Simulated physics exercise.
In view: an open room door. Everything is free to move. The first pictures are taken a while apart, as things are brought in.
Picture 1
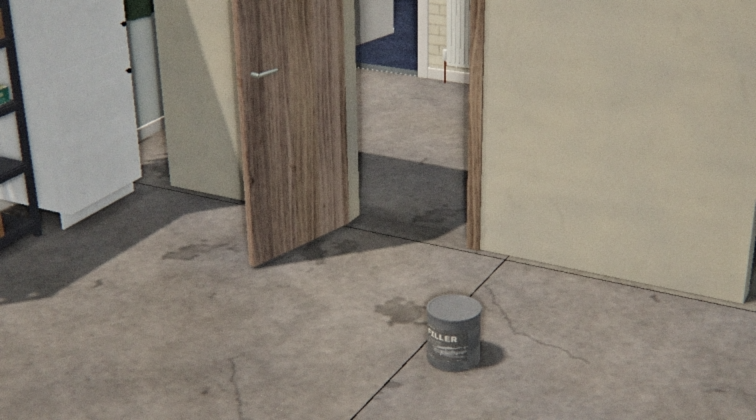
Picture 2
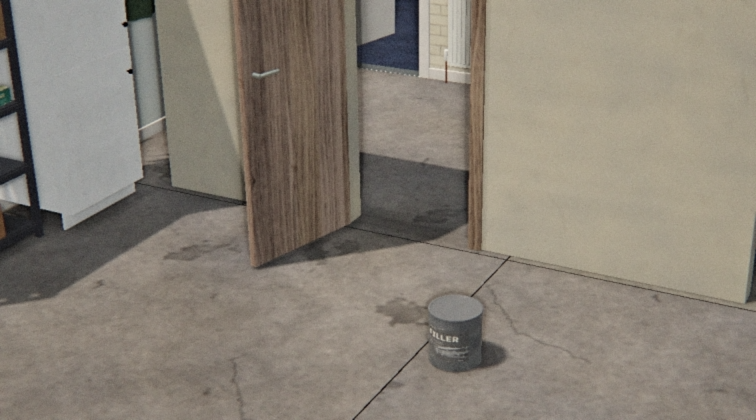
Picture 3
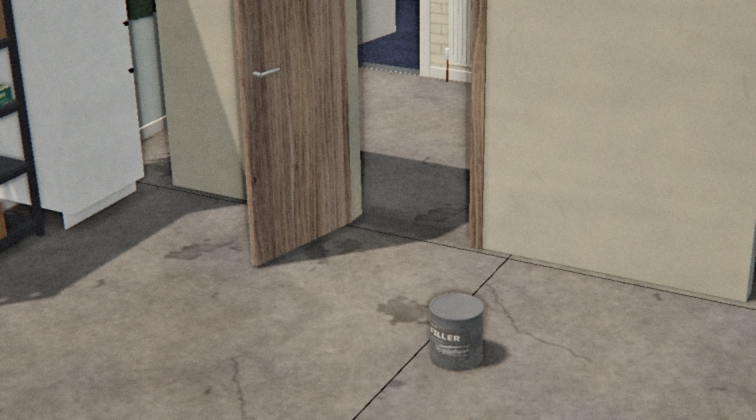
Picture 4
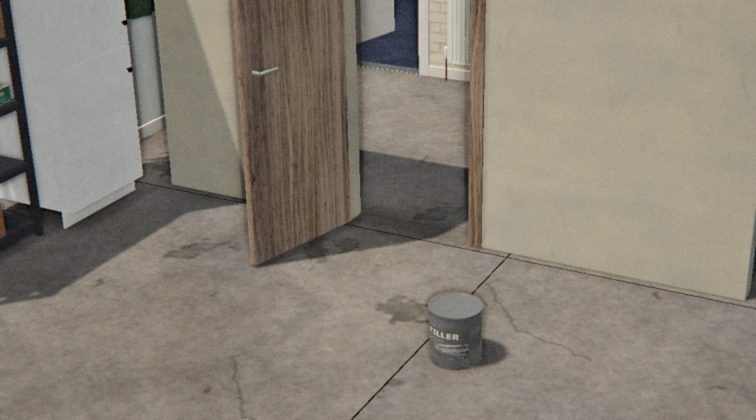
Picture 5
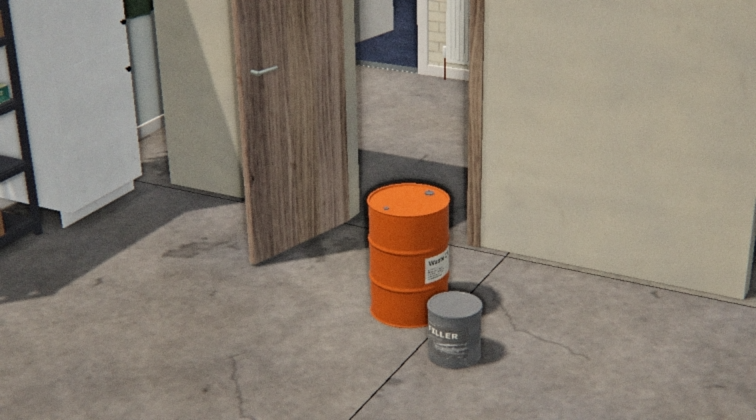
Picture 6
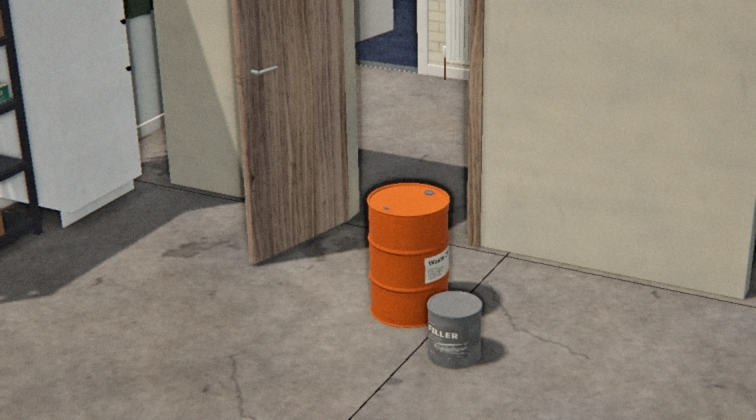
A grey pail sits alone on the cracked concrete floor in front of a wide-open wooden door, with nothing moving around it. Then an orange drum appears just behind it to the left, partly blocking the doorway, and drum, pail and door all stay still.
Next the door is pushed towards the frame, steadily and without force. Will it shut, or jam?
Here the door closes.
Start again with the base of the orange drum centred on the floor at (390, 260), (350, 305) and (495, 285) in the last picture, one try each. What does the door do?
In the first case it is blocked; in the second case it closes; in the third case it shuts.
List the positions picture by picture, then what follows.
Door wide open and still; grey pail (454, 333), in the first frame.
Door wide open and still; grey pail (455, 334), in the second frame.
Door wide open and still; grey pail (457, 332), in the third frame.
Door wide open and still; grey pail (456, 331), in the fourth frame.
Door wide open and still; grey pail (455, 330), in the fifth frame.
Door wide open and still; orange drum (409, 255); grey pail (455, 330), in the sixth frame.
Then, 0.70 s later than the last frame, open by 79°.
Then, 1.20 s later than the last frame, open by 46°.
Then, 1.60 s later than the last frame, open by 18°.
When it is over, open by 0°; both as before. End places, in pixels of the last picture, orange drum near (409, 255).
